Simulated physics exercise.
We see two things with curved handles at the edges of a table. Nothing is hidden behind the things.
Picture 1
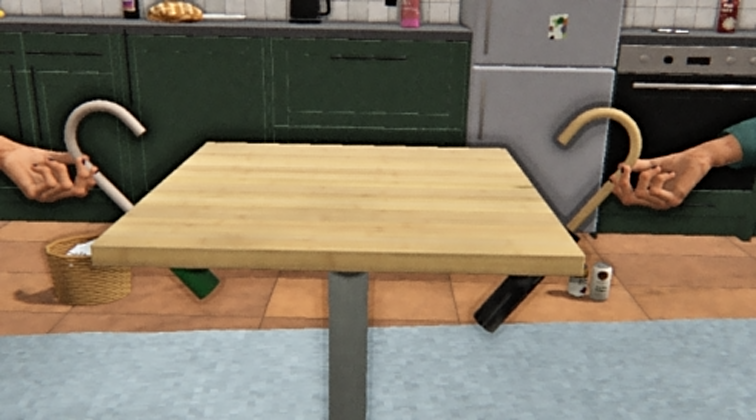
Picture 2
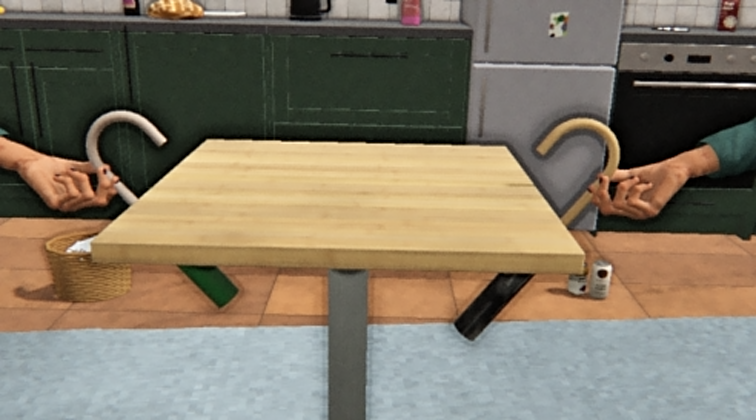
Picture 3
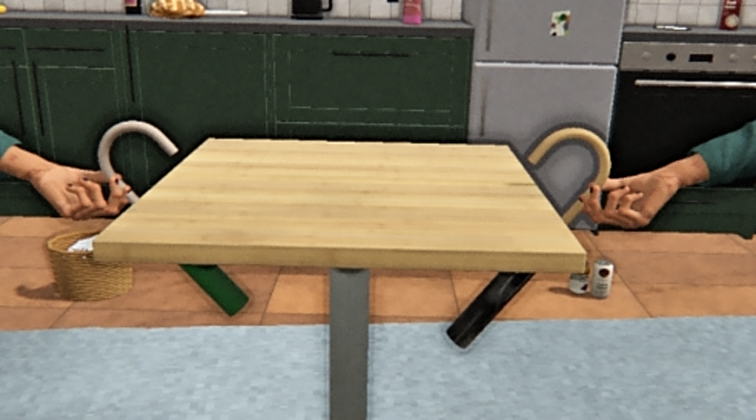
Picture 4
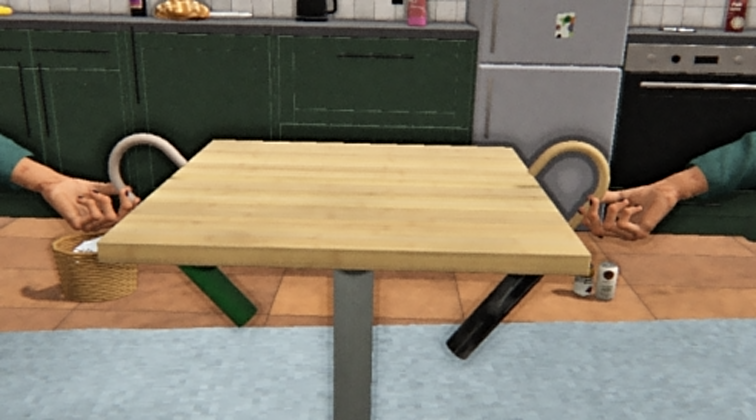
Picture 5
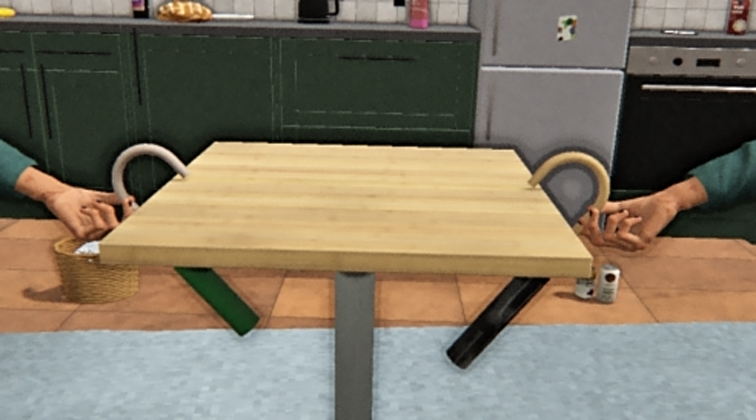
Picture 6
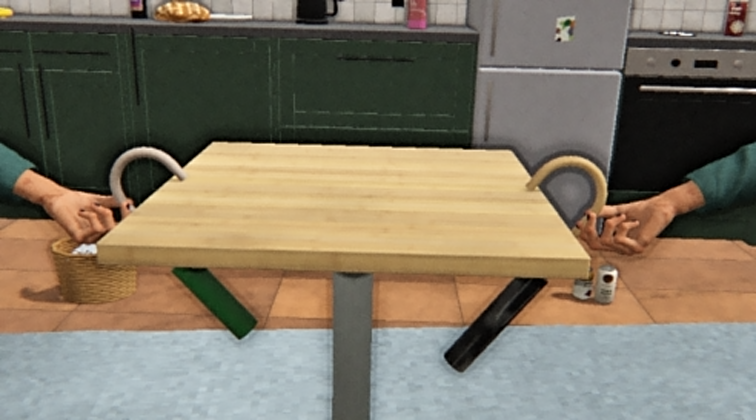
In a kitchen with dark green cabinets, two hands hold curved-handled umbrellas, a green one on the left and a black one on the right, at opposite edges of a wooden table. The hands move them inward and slightly down until both hooked handles rest against the tabletop's edges, still held.
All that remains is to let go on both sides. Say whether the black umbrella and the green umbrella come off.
As it turns out, the black umbrella stays hooked on the edge and the green umbrella stays hooked on the edge.
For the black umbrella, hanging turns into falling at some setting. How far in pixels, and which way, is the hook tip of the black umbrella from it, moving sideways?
Some 12 pixels, right.
Then, 0.32 s later than the last frame, black umbrella at rest near (513, 264); green umbrella at rest near (194, 241).
When it is over, the black umbrella hangs from the table, near (511, 263); the green umbrella hangs from the table, near (195, 241).
